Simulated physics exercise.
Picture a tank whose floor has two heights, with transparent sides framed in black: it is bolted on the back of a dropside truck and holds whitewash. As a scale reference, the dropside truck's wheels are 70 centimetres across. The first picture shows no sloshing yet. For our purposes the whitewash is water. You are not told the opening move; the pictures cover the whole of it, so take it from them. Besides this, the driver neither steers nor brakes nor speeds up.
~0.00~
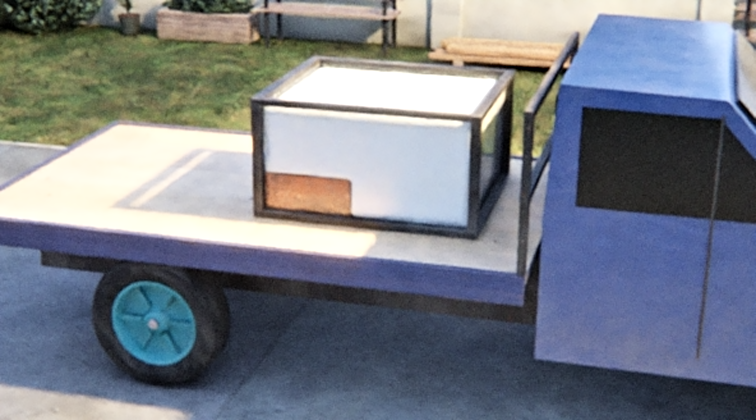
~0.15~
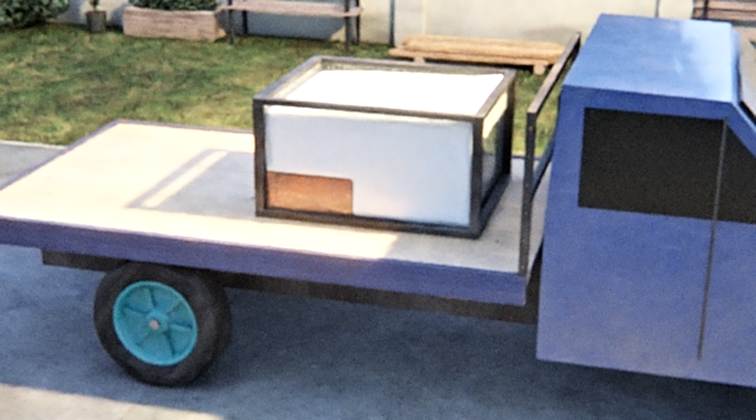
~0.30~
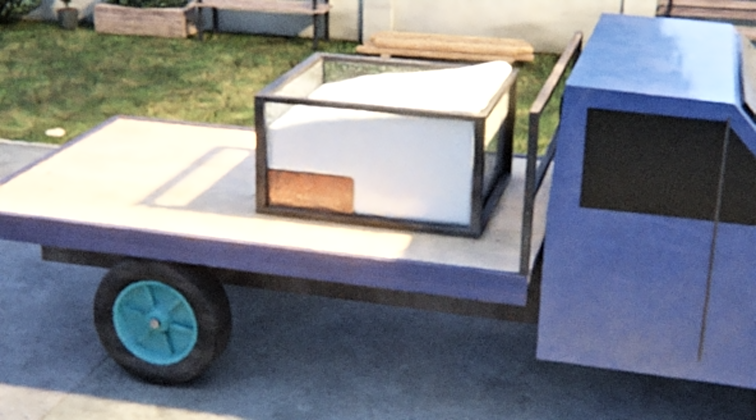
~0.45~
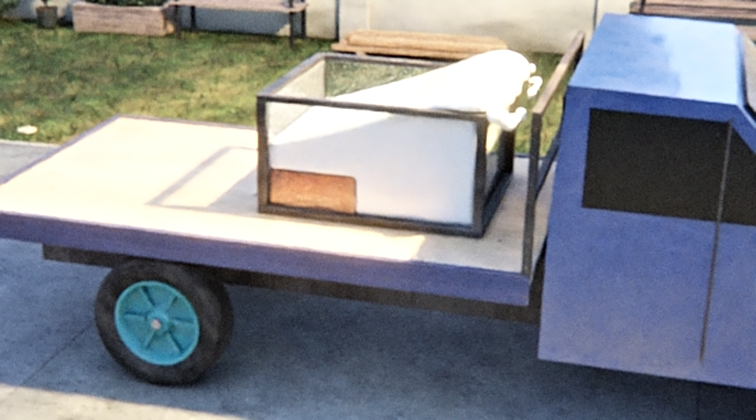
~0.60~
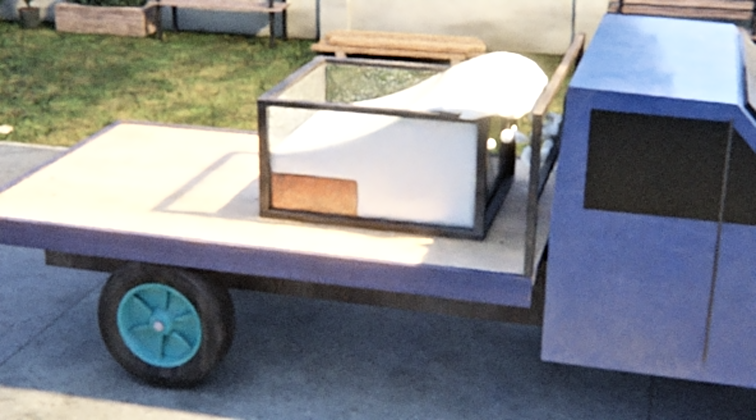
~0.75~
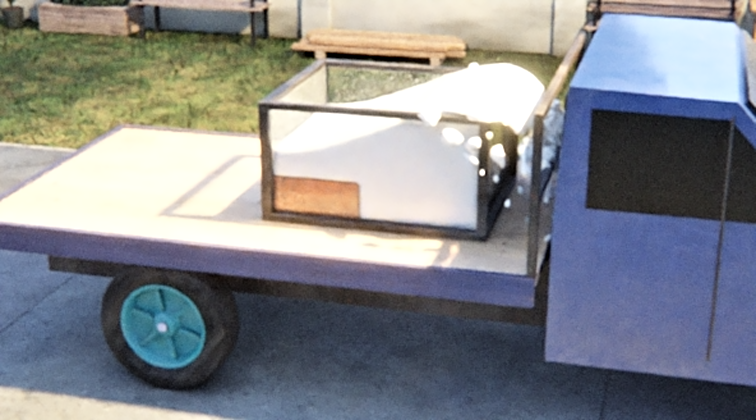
A glass-sided tank framed in black, nearly full of white liquid, sits on the pale flat bed of a blue truck, seen from the side and slightly above. A brown block shows low at its left, with a teal-hubbed wheel below and grass, planters and benches behind. The background slides left as the liquid surges right, rises, then splashes over the front edge in white drops.
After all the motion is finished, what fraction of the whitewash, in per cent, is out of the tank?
Roughly 15 per cent of the whitewash is out of the tank.
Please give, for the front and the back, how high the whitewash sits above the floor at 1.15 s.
Close to 38 cm at the front end and 68 cm at the back end.
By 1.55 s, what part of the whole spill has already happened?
I'd say some 80 percent by then.
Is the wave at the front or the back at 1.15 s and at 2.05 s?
Towards the aft, and after that towards the fore.
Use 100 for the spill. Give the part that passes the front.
Spill fraction there: Roughly 70 per cent.
After 1.15 s front 38 cm, middle 45 cm, back 68 cm above the lowest part of the floor; the loss stands at 11 per cent, over the front.
After 1.55 s front 39 cm, middle 50 cm, back 51 cm above the lowest part of the floor; the loss stands at 12 per cent, over the front.
After 2.05 s front 60 cm, middle 45 cm, back 37 cm above the lowest part of the floor; the loss stands at 13 per cent, over the front.
After 3.73 s the loss stands at 15 per cent, over the front, 62 of 424 litres.
